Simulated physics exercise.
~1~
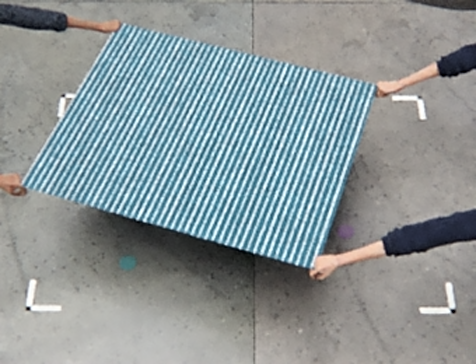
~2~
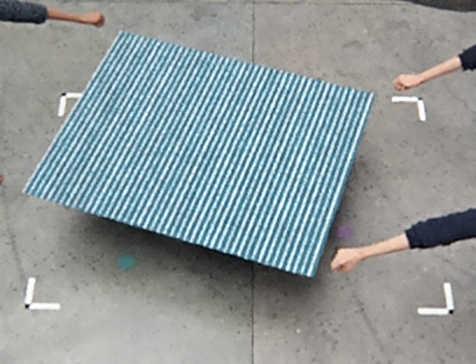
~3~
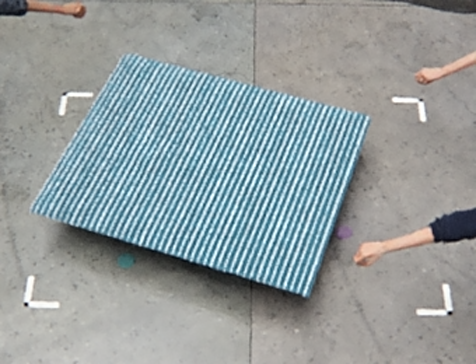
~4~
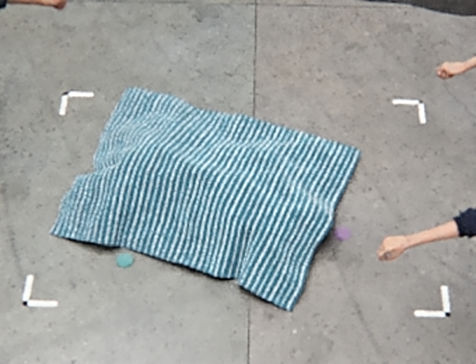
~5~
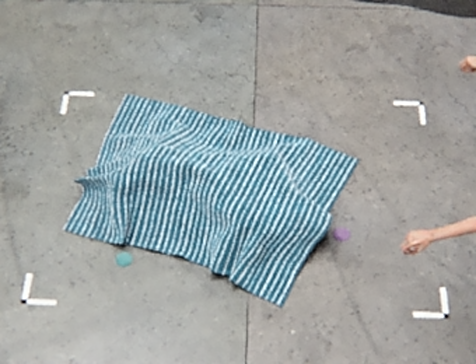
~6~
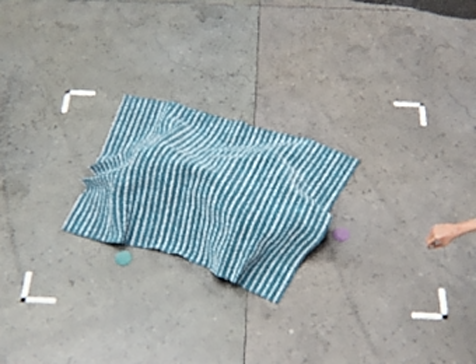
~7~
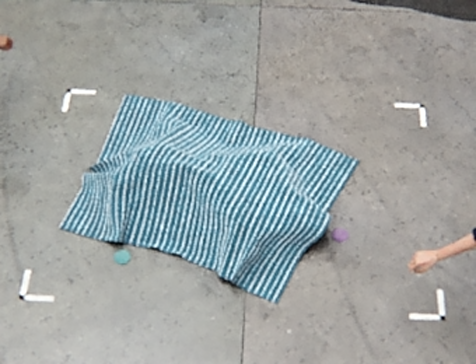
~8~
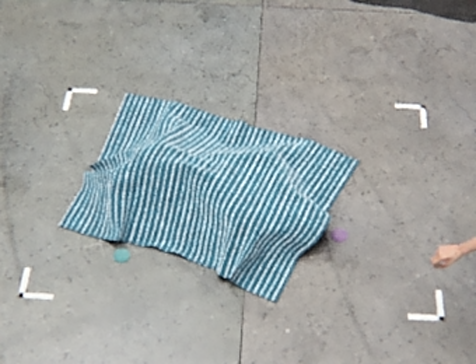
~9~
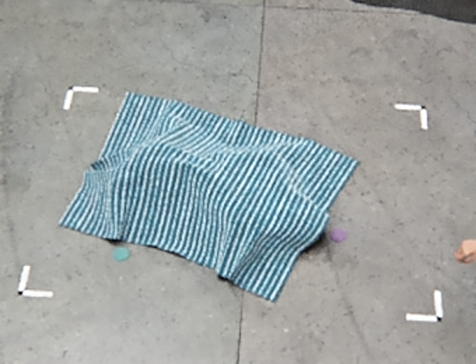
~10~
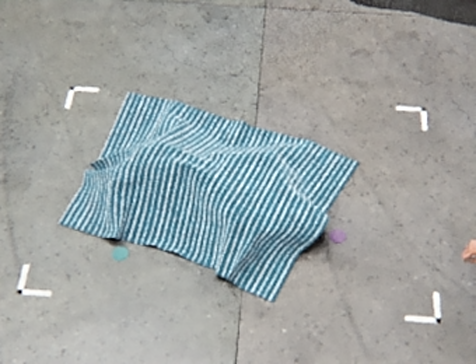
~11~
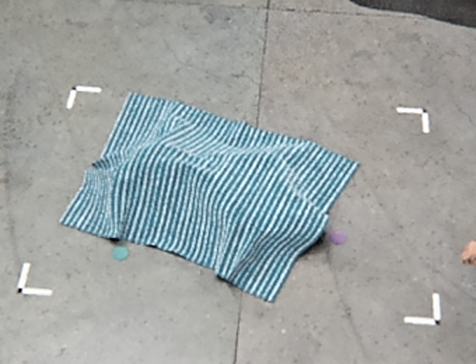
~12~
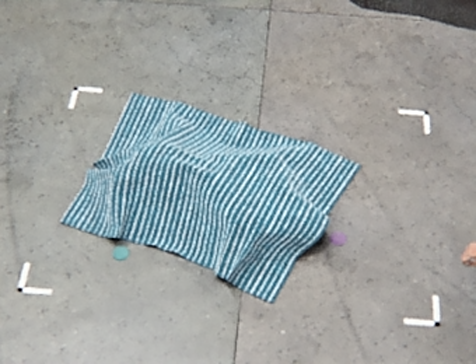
A striped blue cloth drops from four hands and settles in uneven folds on the concrete.
